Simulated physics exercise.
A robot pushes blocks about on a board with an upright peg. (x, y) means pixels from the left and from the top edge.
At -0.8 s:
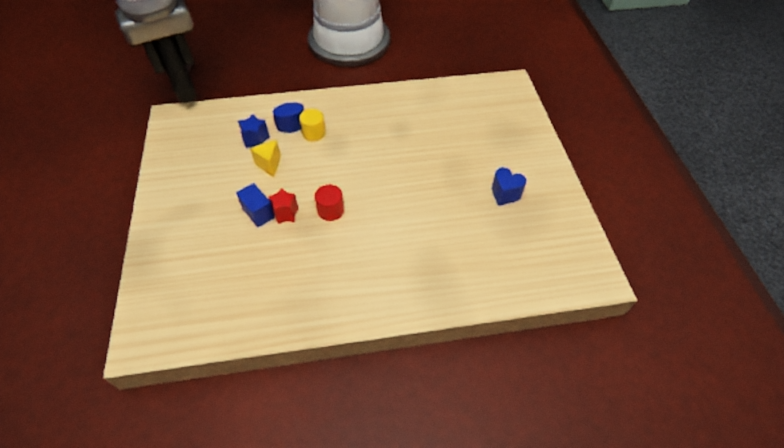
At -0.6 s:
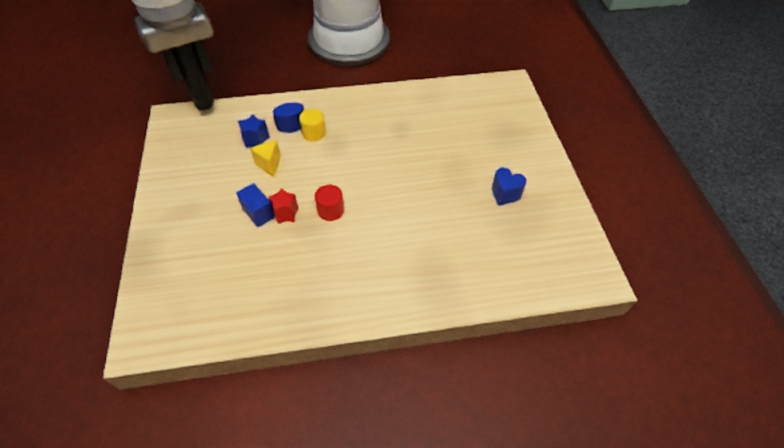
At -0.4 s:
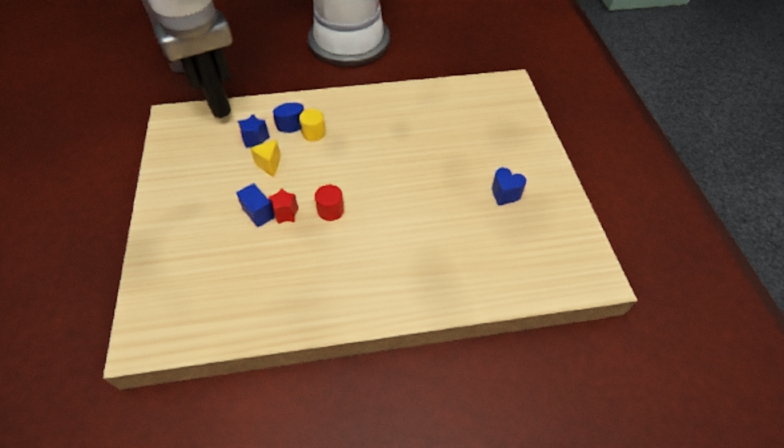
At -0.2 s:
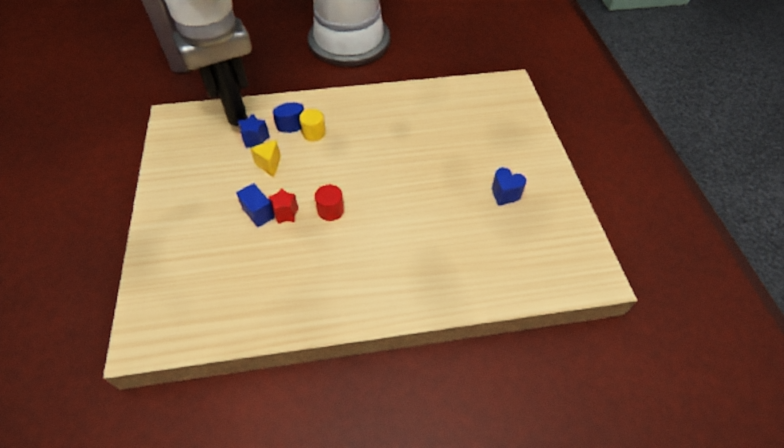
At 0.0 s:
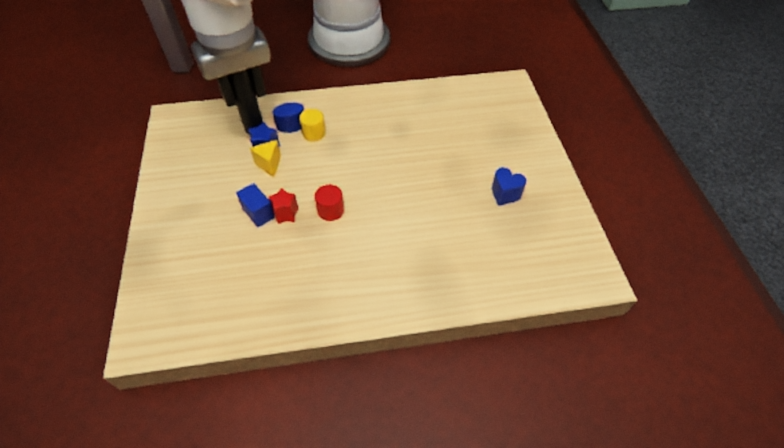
A robot arm moved its dark peg rightward and down over the wooden board's upper left corner, then nudged the blue star block slightly toward the yellow triangular piece, while the other blocks stayed still.
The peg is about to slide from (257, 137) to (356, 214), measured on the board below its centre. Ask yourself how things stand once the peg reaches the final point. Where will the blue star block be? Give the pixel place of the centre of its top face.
It will likely be found at (306, 188).
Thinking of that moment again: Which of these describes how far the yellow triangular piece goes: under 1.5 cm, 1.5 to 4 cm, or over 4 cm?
It slides well over 4 cm.
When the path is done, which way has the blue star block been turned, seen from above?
Looking from above, the answer is clockwise.
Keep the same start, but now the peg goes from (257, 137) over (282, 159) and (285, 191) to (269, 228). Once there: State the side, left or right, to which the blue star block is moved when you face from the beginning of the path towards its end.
It will end up to the left.
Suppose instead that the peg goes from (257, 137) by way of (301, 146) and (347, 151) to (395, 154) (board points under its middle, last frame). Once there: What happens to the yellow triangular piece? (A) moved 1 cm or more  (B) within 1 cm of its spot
Correct choice: A.
On the path given first. One third of the way, peg (286, 154); blue star block (290, 160), turned 20° clockwise; yellow triangular piece (277, 175), turned 45° clockwise.
Two thirds of the way, peg (320, 180); blue star block (305, 185), turned 70° clockwise; yellow triangular piece (278, 186), turned 75° clockwise; red star block (282, 204).
At the end, peg (355, 207); blue star block (306, 188), turned 90° clockwise; yellow triangular piece (278, 186), turned 75° clockwise; red star block (282, 204); red cylinder (339, 216).
